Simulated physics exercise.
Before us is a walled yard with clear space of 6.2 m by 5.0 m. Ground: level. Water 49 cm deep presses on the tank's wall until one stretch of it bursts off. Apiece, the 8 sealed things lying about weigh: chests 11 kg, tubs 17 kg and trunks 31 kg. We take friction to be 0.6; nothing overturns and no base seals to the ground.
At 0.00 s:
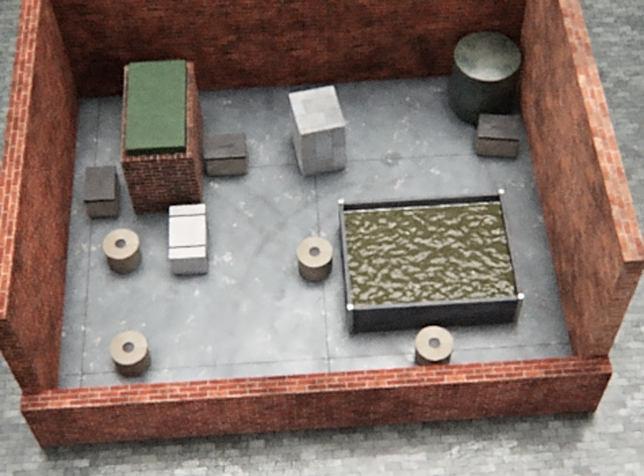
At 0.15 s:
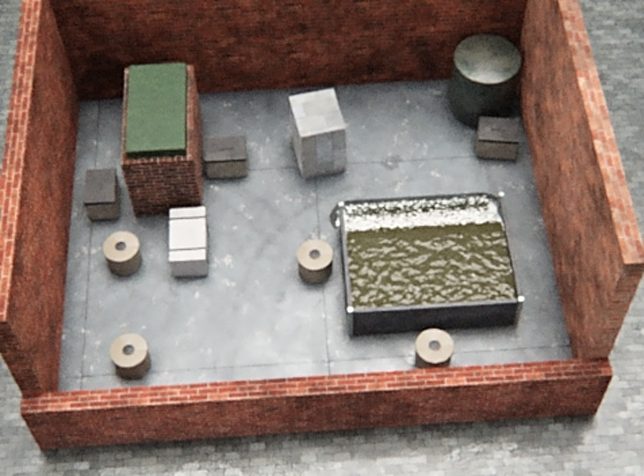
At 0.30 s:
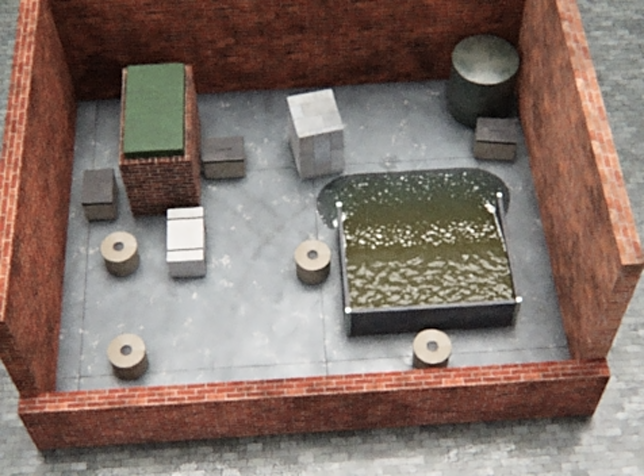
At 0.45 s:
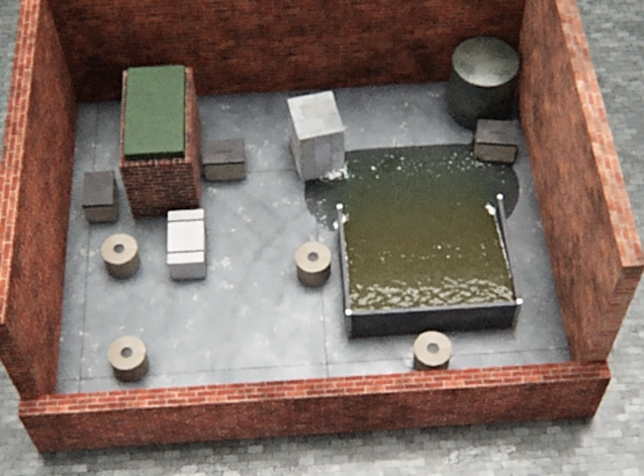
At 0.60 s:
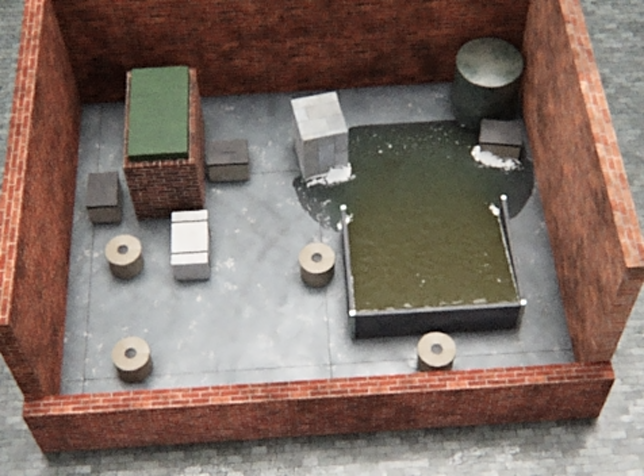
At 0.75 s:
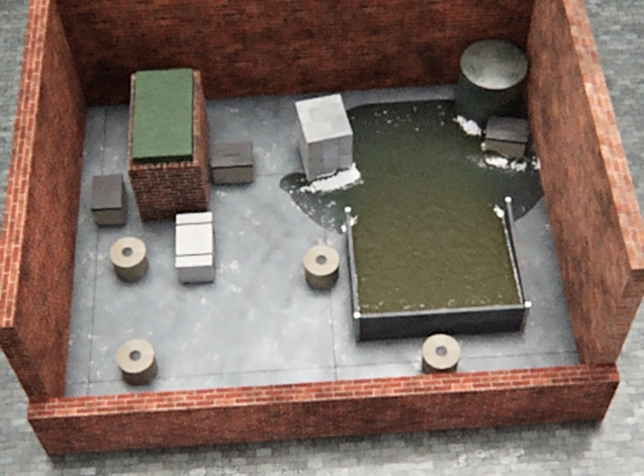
In a brick-walled yard scattered with blocks and short cylinders, murky water surges out of the far side of a rectangular tank, spreads across the grey floor toward the back wall, and foams around a pale block and a dark chest.
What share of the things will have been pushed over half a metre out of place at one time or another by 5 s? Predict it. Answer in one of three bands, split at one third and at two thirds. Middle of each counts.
Under a third.
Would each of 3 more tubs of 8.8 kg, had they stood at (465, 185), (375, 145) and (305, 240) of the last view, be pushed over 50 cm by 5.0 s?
Check, in order - exceeded, exceeded, not exceeded.
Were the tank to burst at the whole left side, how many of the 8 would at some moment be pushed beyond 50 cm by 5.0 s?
The answer would then be 6.
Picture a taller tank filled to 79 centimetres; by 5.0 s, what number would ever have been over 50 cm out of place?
In that case the number is 3.
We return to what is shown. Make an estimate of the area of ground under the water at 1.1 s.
Wet: Near 10.0 m2.
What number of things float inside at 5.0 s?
It comes to 3 of them.
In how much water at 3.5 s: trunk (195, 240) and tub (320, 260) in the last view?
Around 2 cm and 0 cm.
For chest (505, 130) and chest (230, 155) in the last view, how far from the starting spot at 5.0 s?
The first is off by 150 cm, the second by 80 cm.
After 1.1 s 0 of 8 are over 50 cm from their spots; 0 afloat.
After 2.2 s 0 of 8 are over 50 cm from their spots; 1 afloat.
After 3.5 s 1 of 8 are over 50 cm from their spots; 2 afloat.
After 5.0 s 2 of 8 are over 50 cm from their spots, and 2 have been at some point; 3 afloat.
